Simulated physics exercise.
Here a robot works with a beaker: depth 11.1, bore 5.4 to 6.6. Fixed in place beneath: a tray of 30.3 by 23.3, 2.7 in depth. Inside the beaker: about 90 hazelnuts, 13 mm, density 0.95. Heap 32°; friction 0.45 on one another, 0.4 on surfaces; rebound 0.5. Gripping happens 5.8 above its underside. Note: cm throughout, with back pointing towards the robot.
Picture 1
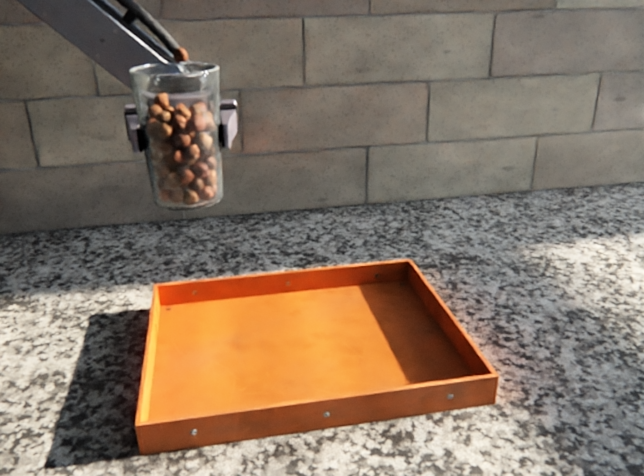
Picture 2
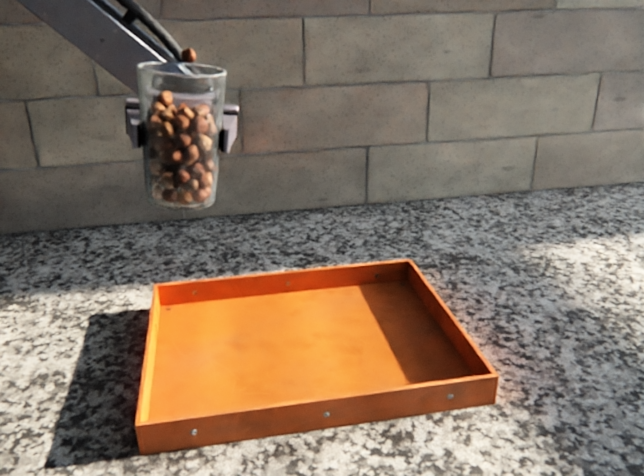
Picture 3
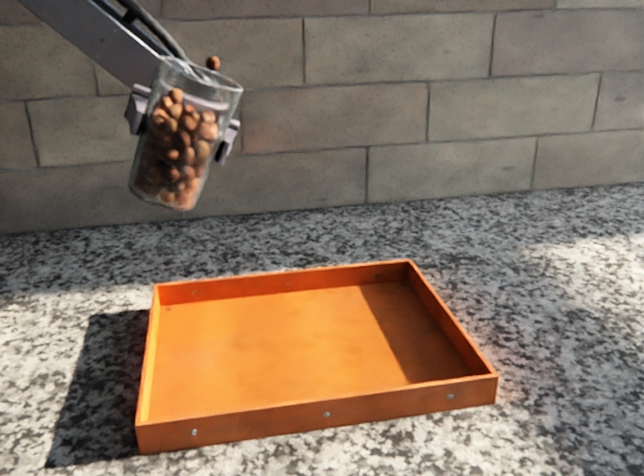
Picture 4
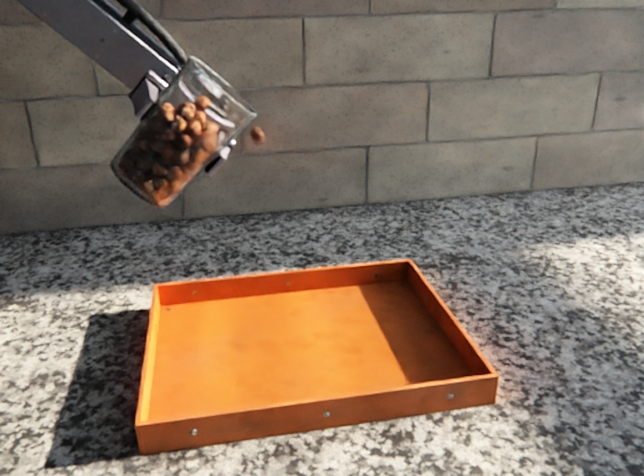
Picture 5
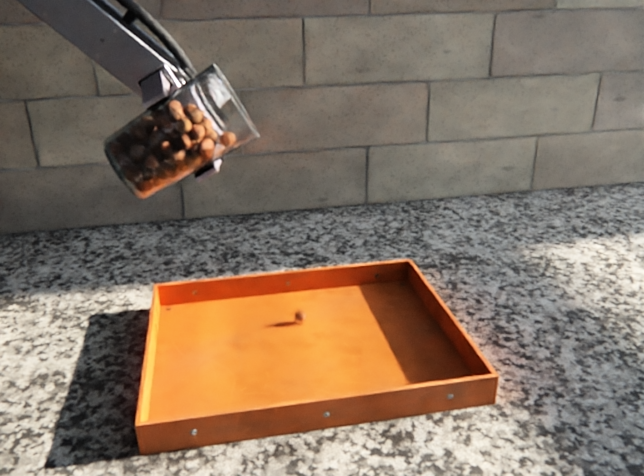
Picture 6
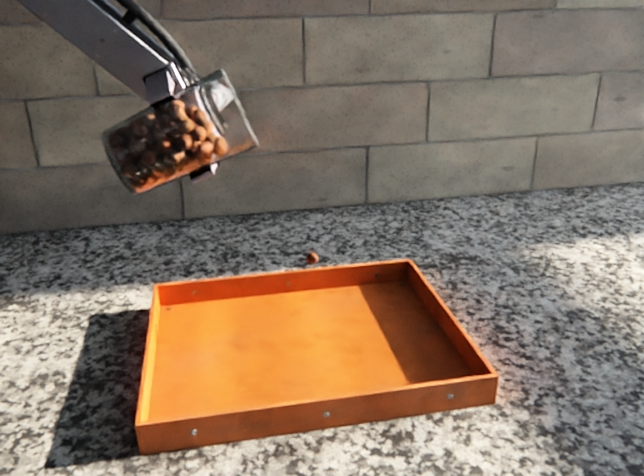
At the start, a robot gripper holds a clear beaker of hazelnuts upright above and behind an empty orange tray on a speckled counter. The gripper tilts the beaker steeply toward the right, and a single hazelnut drops out, reaches the tray and bounces up near its back edge.
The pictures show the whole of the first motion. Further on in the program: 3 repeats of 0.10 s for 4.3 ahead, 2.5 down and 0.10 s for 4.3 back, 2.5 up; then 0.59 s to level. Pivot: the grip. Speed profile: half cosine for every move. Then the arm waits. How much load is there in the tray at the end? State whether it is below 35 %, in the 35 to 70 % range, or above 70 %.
It is below 35 %.
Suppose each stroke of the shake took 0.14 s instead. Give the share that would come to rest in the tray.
In that case some 10 per cent.
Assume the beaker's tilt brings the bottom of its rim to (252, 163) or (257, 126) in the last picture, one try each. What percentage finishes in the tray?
Roughly 55 per cent, then roughly 10 per cent.
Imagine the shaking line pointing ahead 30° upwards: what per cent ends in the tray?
Some 65 in a hundred.
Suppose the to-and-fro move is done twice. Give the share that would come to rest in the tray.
I'd expect close to 15 per cent then.
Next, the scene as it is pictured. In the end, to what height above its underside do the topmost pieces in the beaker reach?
8.0 cm.
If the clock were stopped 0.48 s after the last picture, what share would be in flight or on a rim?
It amounts to roughly 2 in a hundred.
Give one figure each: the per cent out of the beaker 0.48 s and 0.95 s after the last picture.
Around 10 % and around 15 %.
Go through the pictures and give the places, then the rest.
The first picture shows beaker middle at (182, 138), level; upper third of the load around (181, 125), from x 155 to 210, top at y 55; 86 in the beaker.
The second picture shows beaker middle at (182, 138), tilted 6° forward; upper third of the load around (182, 126), from x 155 to 210, top at y 55.
The third picture shows beaker middle at (181, 138), tilted 23° forward; upper third of the load around (179, 125), from x 140 to 215, top at y 65.
The fourth picture shows beaker middle at (180, 137), tilted 45° forward; upper third of the load around (182, 127), from x 125 to 260, top at y 105; 85 in the beaker, 1 in flight or on a rim.
The fifth picture shows beaker middle at (179, 137), tilted 62° forward; upper third of the load around (174, 126), from x 120 to 300, top at y 110; 85 in the beaker, 1 in the tray.
The sixth picture shows beaker middle at (179, 137), tilted 68° forward; upper third of the load around (173, 127), from x 115 to 315, top at y 110; 85 in the beaker, 1 in flight or on a rim.
Then, 0.48 s after the last picture, tilted 68° forward, highest piece 25 above the table; 78 in the beaker, 6 in the tray, 2 in flight or on a rim.
Then, 0.95 s after the last picture, tilted 24° forward, highest piece 26 above the table; 71 in the beaker, 12 in the tray, 2 on the table or floor, 1 in flight or on a rim.
Then, 1.39 s after the last picture, level, highest piece 25 above the table; 71 in the beaker, 13 in the tray, 2 on the table or floor.
Then, 2.44 s after the last picture, level, highest piece 25 above the table; 71 in the beaker, 13 in the tray, 2 on the table or floor.
Final count, 71 in the beaker, 13 in the tray, 2 on the table or floor. That is 15 % in the tray.
